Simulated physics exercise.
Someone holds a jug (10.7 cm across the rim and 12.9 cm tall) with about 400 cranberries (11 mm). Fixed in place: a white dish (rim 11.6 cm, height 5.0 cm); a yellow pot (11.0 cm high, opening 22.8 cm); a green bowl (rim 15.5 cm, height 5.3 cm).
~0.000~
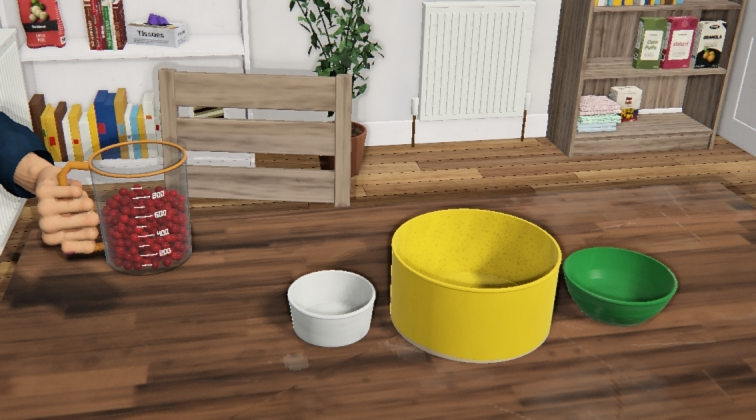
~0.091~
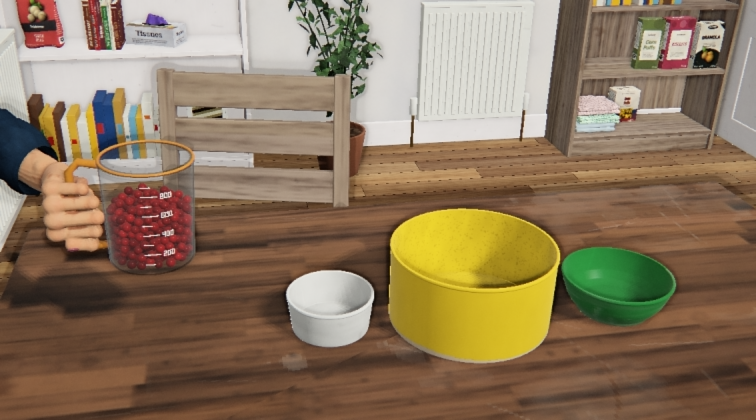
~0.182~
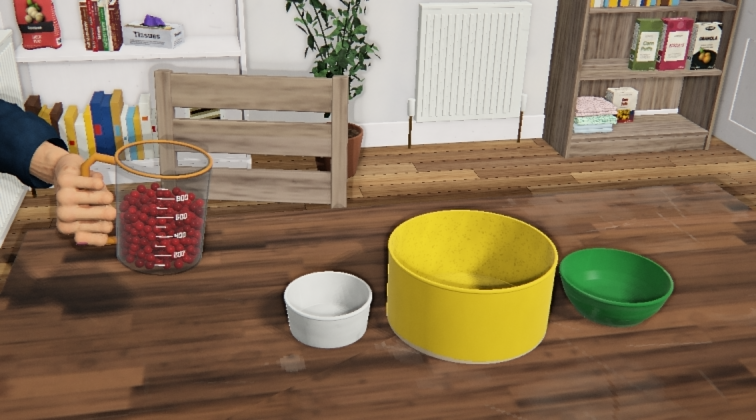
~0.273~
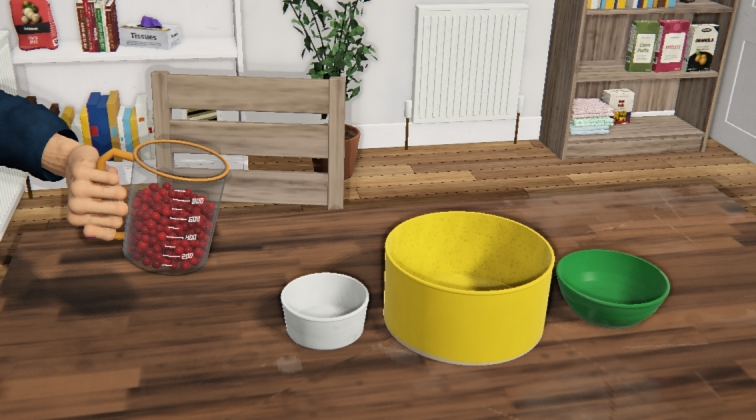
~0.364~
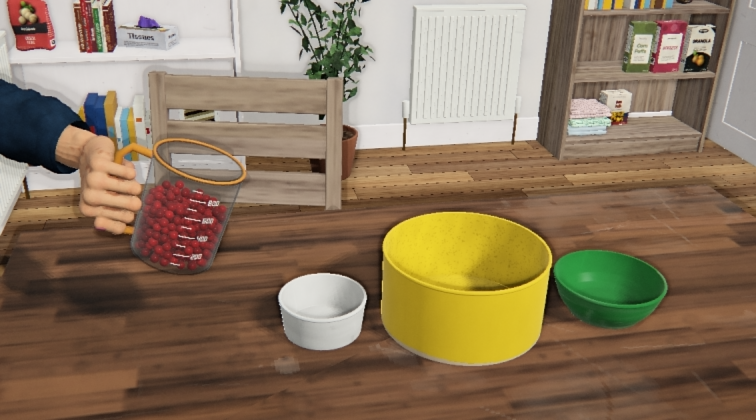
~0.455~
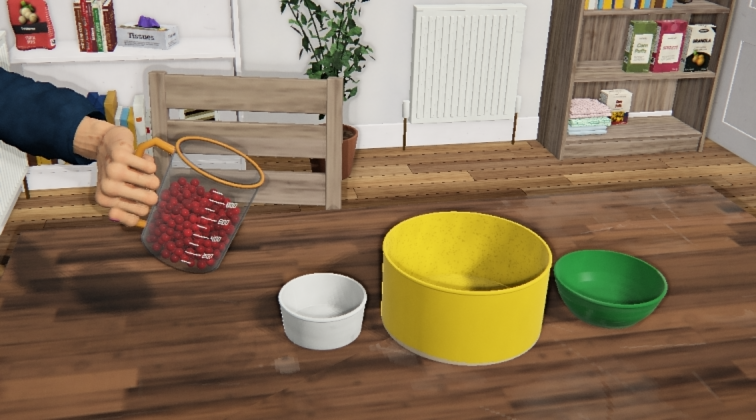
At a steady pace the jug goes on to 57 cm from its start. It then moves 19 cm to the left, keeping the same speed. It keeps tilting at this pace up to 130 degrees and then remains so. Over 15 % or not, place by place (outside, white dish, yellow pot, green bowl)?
Outside: Not over; white dish: Not over; yellow pot: Over; green bowl: Not over.
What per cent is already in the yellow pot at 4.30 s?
Near 100 per cent so far.
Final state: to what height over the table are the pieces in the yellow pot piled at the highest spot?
Some 5.5 cm.
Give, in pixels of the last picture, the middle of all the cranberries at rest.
Centre: Approx. (504, 309).
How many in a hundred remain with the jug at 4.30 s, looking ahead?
About 0 %.
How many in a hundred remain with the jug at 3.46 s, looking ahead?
About 0 per cent is still there.
Then, at 1.61 s, tilt 100 degrees; jug 95 %; middle of all pieces near (366, 205).
Then, at 2.57 s, tilt 130 degrees; yellow pot 100 %; middle of all pieces near (501, 308).
After 3.46 s, tilt 130 degrees; yellow pot 100 %; middle of all pieces near (501, 308).
After 4.30 s, tilt 130 degrees; yellow pot 100 %; middle of all pieces near (501, 308).
In the end, at 4.6 s, outside 0 %, green bowl 0 %, jug 0 %, white dish 0 %, yellow pot 100 %.
